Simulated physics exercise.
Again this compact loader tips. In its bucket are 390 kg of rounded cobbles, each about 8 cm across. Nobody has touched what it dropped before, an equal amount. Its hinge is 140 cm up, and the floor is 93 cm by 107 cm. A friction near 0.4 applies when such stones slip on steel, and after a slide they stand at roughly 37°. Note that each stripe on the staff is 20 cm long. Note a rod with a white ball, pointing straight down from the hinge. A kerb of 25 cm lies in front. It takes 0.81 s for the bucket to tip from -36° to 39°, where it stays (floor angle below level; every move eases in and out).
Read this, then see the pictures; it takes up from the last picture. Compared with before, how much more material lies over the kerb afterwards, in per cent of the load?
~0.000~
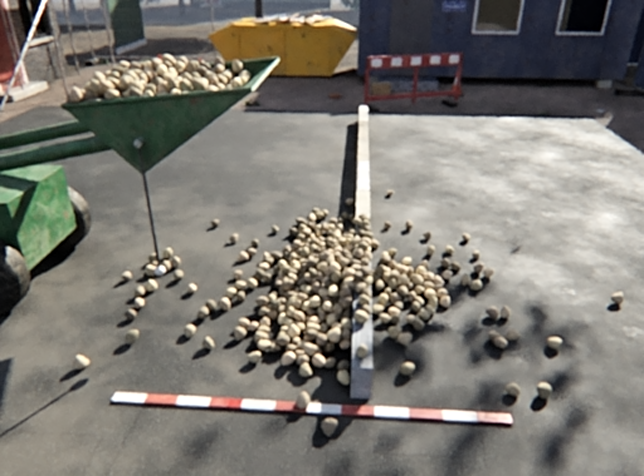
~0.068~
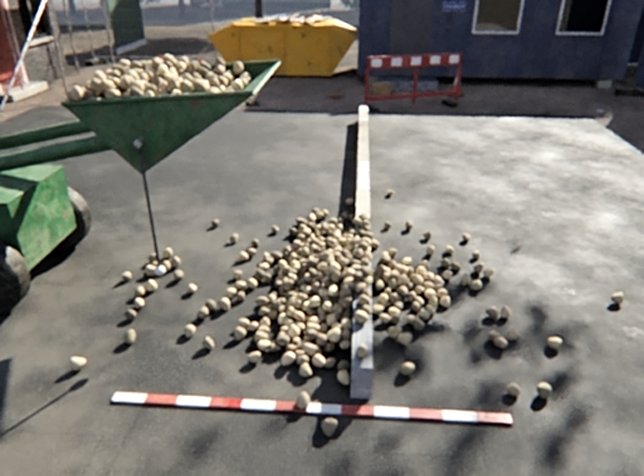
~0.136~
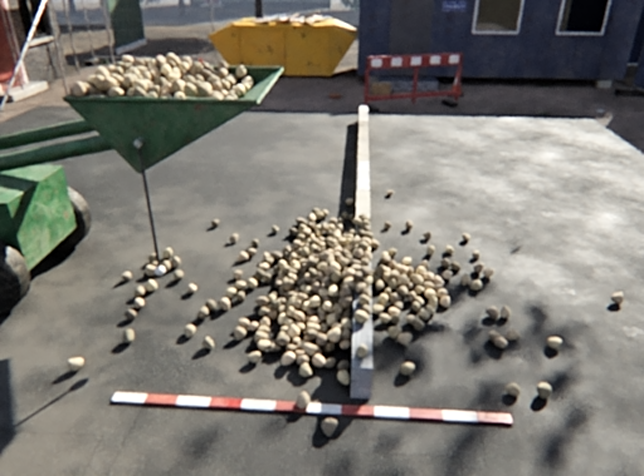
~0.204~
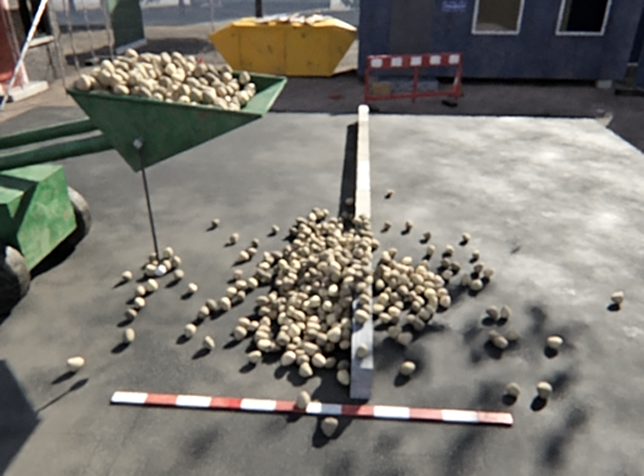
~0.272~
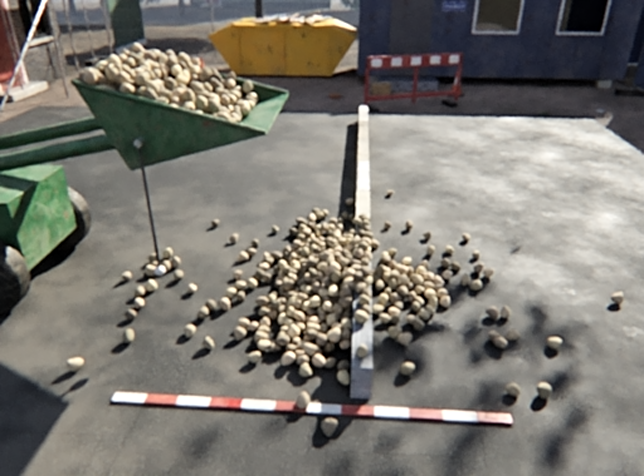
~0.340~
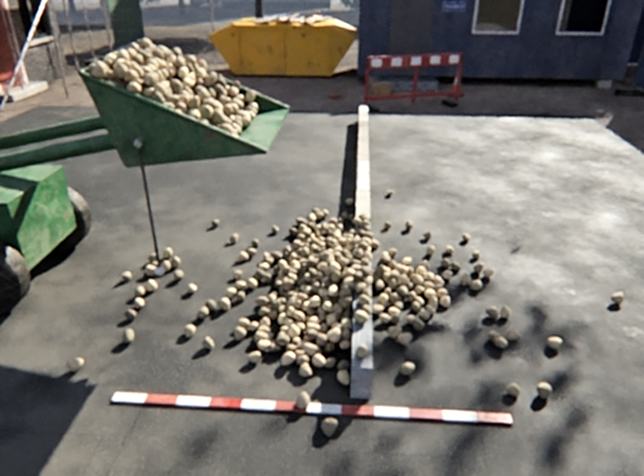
Some 2 per cent of a load more.
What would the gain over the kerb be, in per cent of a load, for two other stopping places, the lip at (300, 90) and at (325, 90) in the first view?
Case one about 30 %, case two about 50 %.
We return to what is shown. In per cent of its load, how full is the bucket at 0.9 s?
75 % still inside.
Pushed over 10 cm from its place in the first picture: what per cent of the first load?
I'd say roughly 10 per cent of them.
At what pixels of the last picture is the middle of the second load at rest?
They end up centred around (298, 269).
After 0.6 s the floor is at 28°; in per cent of one load, 100 in the bucket, 86 on this side of the kerb, 16 over the kerb; the foremost stones are at (519, 304).
After 0.9 s the floor is at 39°; in per cent of one load, 75 in the bucket, 110 on this side of the kerb, 16 over the kerb; the foremost stones are at (519, 304).
After 1.3 s the floor is at 39°; in per cent of one load, 18 in the bucket, 168 on this side of the kerb, 16 over the kerb; the foremost stones are at (519, 304).
After 3.8 s the floor is at 39°; in per cent of one load, 0 in the bucket, 183 on this side of the kerb, 18 over the kerb; the foremost stones are at (519, 304). Net gain over the kerb, 2.
